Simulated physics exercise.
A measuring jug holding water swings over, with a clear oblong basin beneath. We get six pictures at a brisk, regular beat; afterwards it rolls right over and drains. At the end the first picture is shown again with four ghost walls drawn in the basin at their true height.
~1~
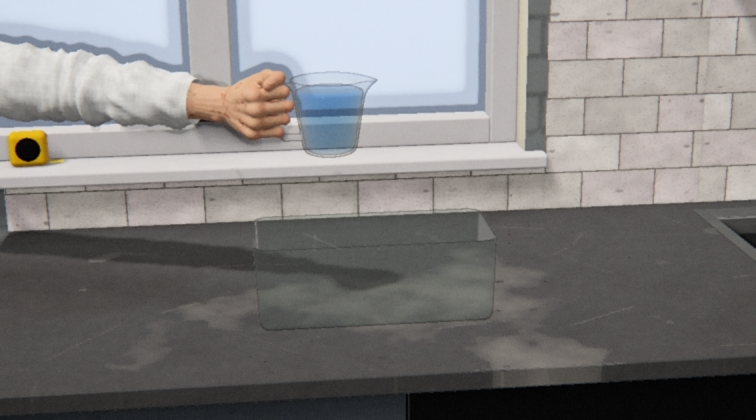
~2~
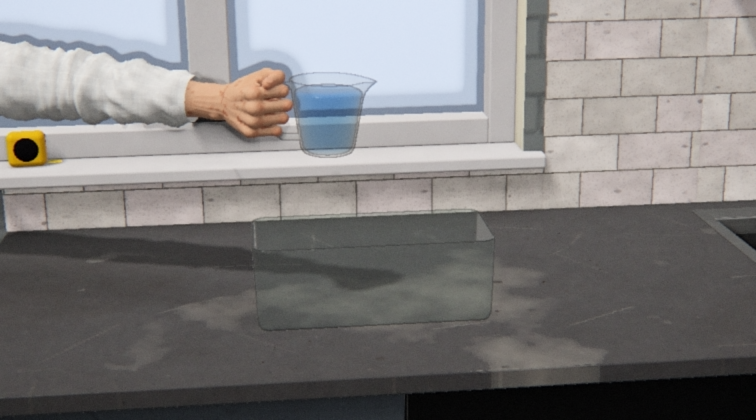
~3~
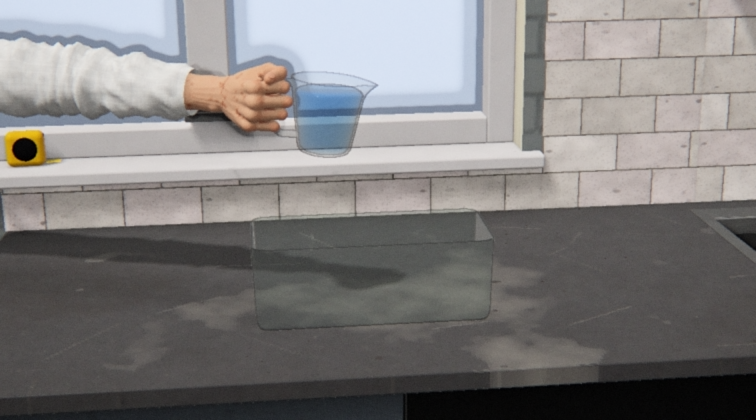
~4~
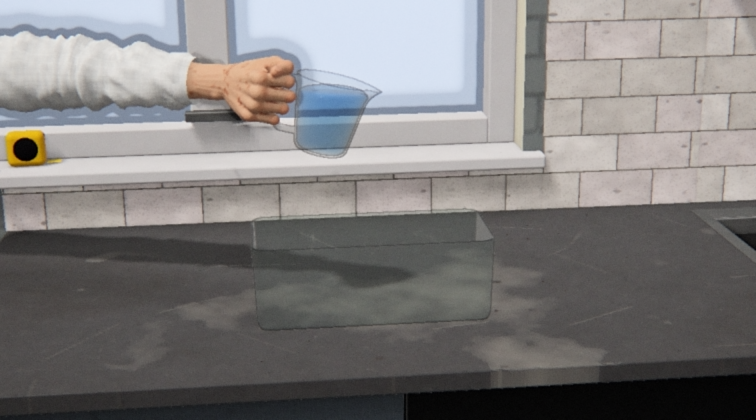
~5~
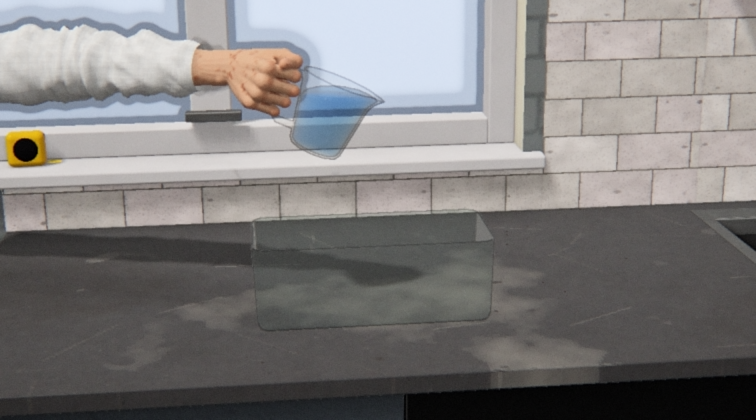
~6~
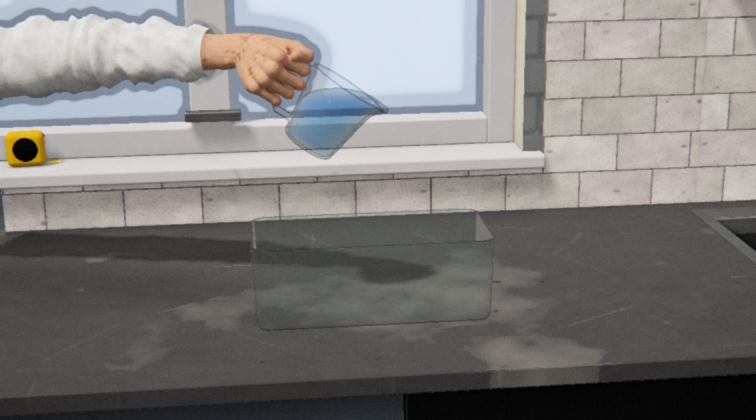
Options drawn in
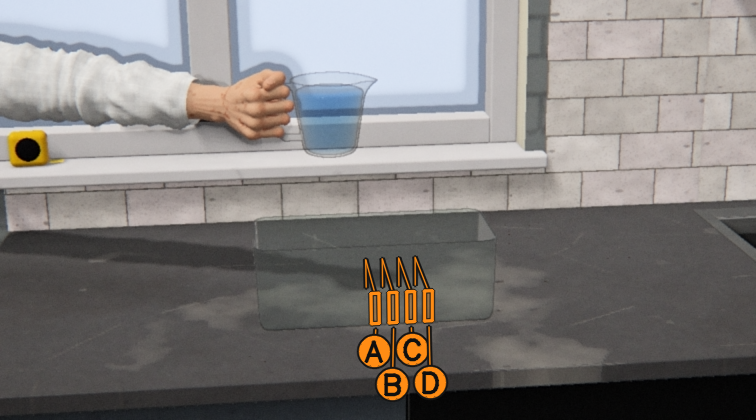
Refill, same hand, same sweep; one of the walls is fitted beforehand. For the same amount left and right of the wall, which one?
It is D.
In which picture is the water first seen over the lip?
Picture 6.
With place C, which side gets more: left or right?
The right side.
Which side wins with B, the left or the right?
The right side.
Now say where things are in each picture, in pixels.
Upright, lip at (376, 80); basin from (259, 329) to (493, 317); nothing has left yet.
Upright, lip at (376, 81); nothing has left yet.
Tipped about 6°, lip at (377, 85); nothing has left yet.
Tipped about 14°, lip at (381, 91); nothing has left yet.
Tipped about 23°, lip at (384, 101); nothing has left yet.
Tipped about 35°, lip at (385, 112); water is over the lip, down to (385, 112).
On the marked copy, A at (375, 329); B at (393, 328); C at (411, 327); D at (428, 326).
If A is chosen, about 7 % ends left of the wall and 90 % right of it; 3 % is lost outside.
If B is chosen, about 7 % ends left of the wall and 91 % right of it; 3 % is lost outside.
If C is chosen, about 12 % ends left of the wall and 85 % right of it; 3 % is lost outside.
If D is chosen, about 53 % ends left of the wall and 44 % right of it.
